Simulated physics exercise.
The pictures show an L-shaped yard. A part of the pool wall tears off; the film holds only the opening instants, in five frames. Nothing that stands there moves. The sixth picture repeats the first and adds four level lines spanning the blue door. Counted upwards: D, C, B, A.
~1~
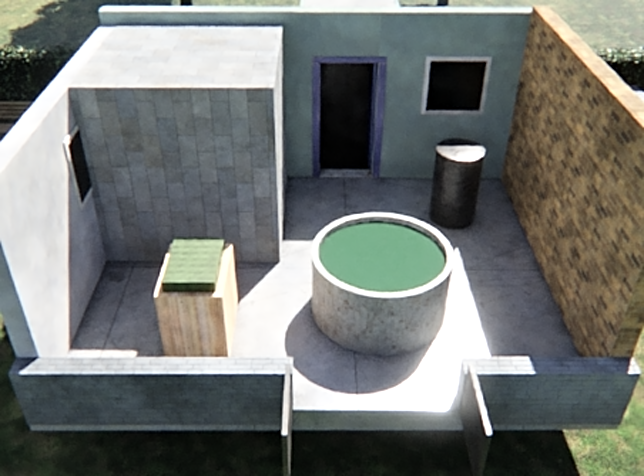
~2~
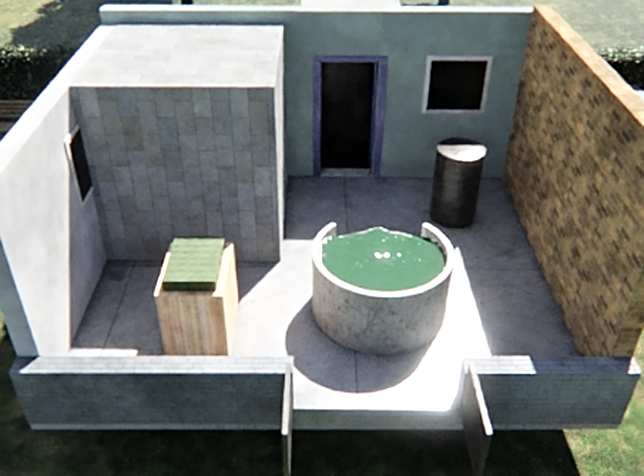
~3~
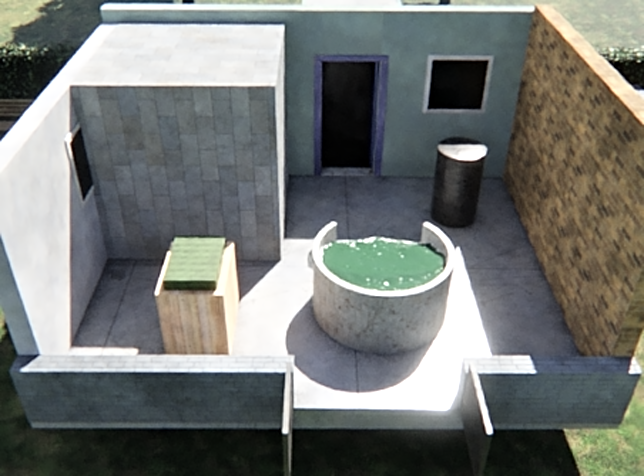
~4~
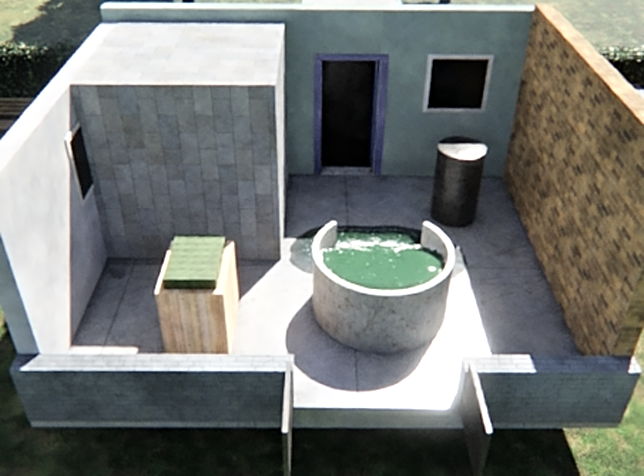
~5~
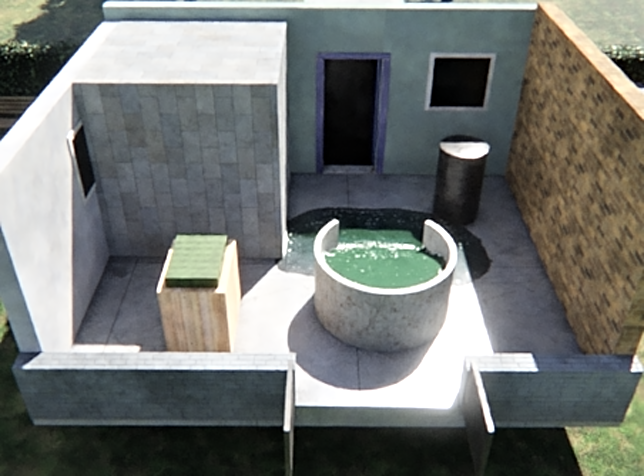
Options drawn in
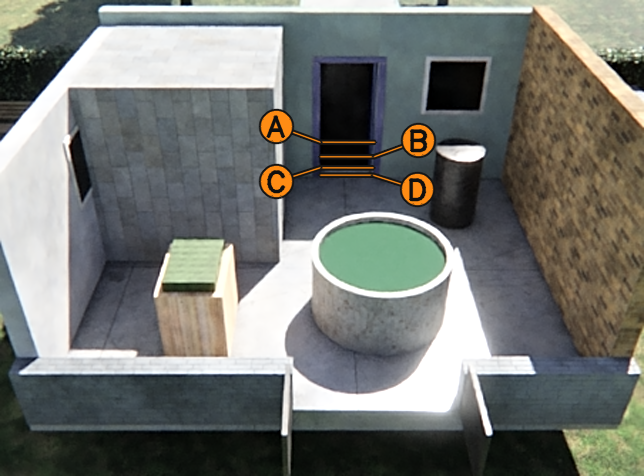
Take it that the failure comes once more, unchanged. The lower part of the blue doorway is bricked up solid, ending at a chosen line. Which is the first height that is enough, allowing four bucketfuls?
The answer is line B.
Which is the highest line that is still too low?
The answer is C.
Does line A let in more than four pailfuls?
No.
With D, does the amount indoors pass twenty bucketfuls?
Yes, clearly.
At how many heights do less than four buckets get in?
Two of them.
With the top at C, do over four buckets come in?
Yes.
In orange, A at (347, 142); B at (347, 156); C at (346, 167); D at (346, 175); from the bottom up D, C, B, A.
With A, nothing gets over.
With B, a splash gets over, under a bucket.
With C, about 13 bucketfuls get in.
With D, dozens of bucketfuls pour in.
